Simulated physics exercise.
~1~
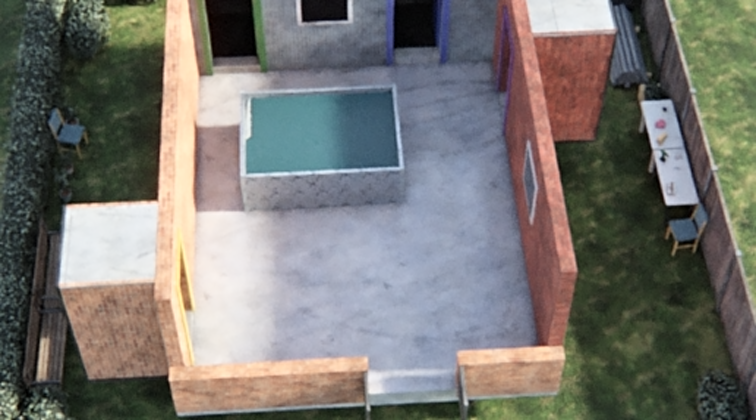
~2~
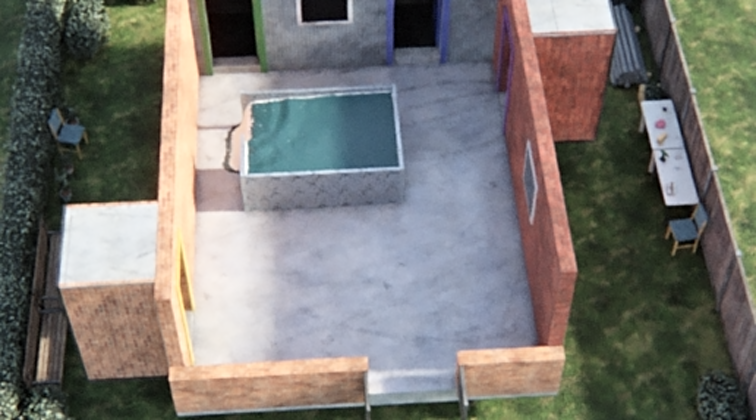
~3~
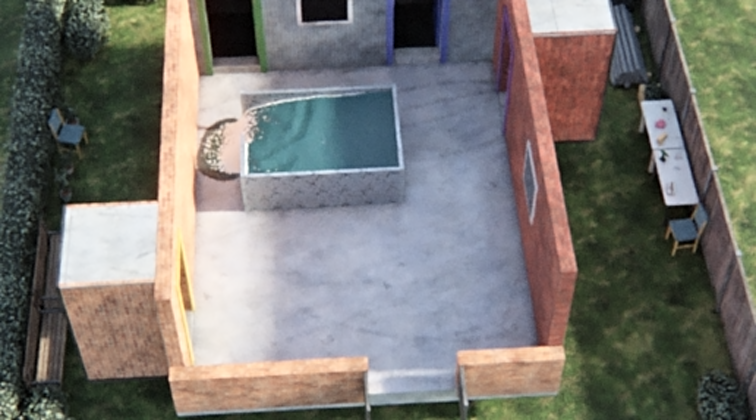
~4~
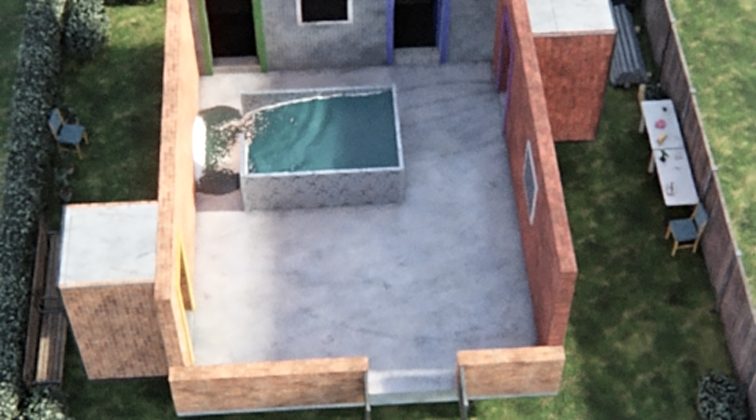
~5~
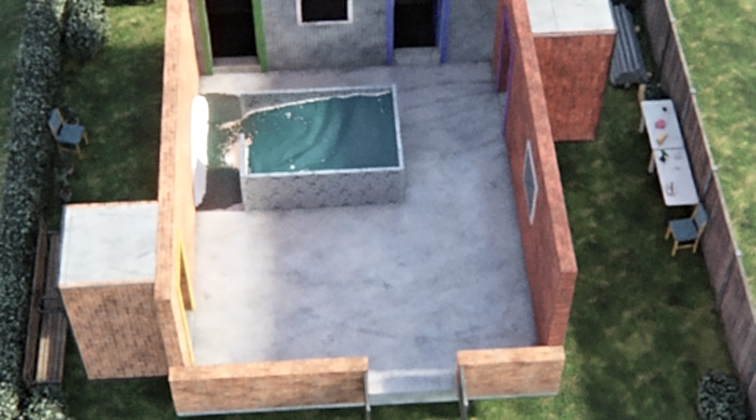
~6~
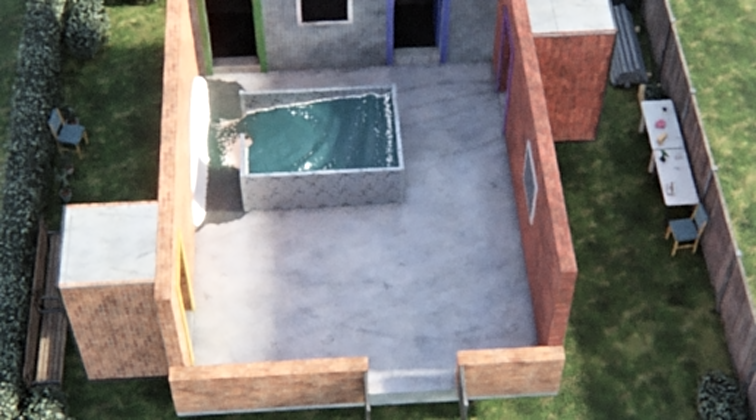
At the start, a raised tank of blue-green water stands still in a walled yard with open coloured doors behind. Water then bursts from its left side, fans across the pale floor and reaches the left wall, where it spreads both ways in a white band while the tank's surface ripples.
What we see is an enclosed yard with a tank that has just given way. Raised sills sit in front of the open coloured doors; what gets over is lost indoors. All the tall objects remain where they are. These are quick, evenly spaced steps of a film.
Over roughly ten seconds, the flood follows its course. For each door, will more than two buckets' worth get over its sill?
Door by door: The green door yes, more than two buckets' worth; the yellow door yes, more than two buckets' worth; the blue door no, two buckets' worth or less; the purple door yes, more than two buckets' worth.
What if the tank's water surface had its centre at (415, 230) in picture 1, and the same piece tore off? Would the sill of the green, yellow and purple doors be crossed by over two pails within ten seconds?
Taking each in turn, green overshoots, yellow overshoots, purple overshoots.
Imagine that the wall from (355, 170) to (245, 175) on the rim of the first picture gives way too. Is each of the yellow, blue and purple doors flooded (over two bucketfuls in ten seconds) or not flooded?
Yellow: Exceeds the limit; blue: Falls short; purple: Falls short.
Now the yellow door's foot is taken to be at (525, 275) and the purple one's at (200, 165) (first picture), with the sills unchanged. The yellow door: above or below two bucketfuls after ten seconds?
Note: Yellow does not reach the limit.
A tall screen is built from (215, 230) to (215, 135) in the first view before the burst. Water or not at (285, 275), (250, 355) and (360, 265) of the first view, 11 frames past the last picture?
Results in order: Swamped / swamped / bone-dry.
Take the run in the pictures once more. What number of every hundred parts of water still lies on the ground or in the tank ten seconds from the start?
Result: Close to 78 %.
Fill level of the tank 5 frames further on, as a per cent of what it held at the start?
74 percent or thereabouts.
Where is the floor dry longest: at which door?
Answer - the door marked purple.
A moment on, water covers 20 % of the floor; the green door over two buckets in, the yellow door wet at the sill, nothing in, the blue door not reached, the purple door not reached.
Next, water covers 40 % of the floor; the green door far over two buckets in, the yellow door wet at the sill, nothing in, the blue door wet at the sill, nothing in, the purple door not reached.
Then, water covers 65 % of the floor; the green door far over two buckets in, the yellow door wet at the sill, nothing in, the blue door wet at the sill, nothing in, the purple door under two buckets in.
Later, water covers 90 % of the floor; the green door far over two buckets in, the yellow door over two buckets in, the blue door wet at the sill, nothing in, the purple door far over two buckets in.
In the end, water covers 100 % of the floor; the green door far over two buckets in, the yellow door over two buckets in, the blue door wet at the sill, nothing in, the purple door far over two buckets in.
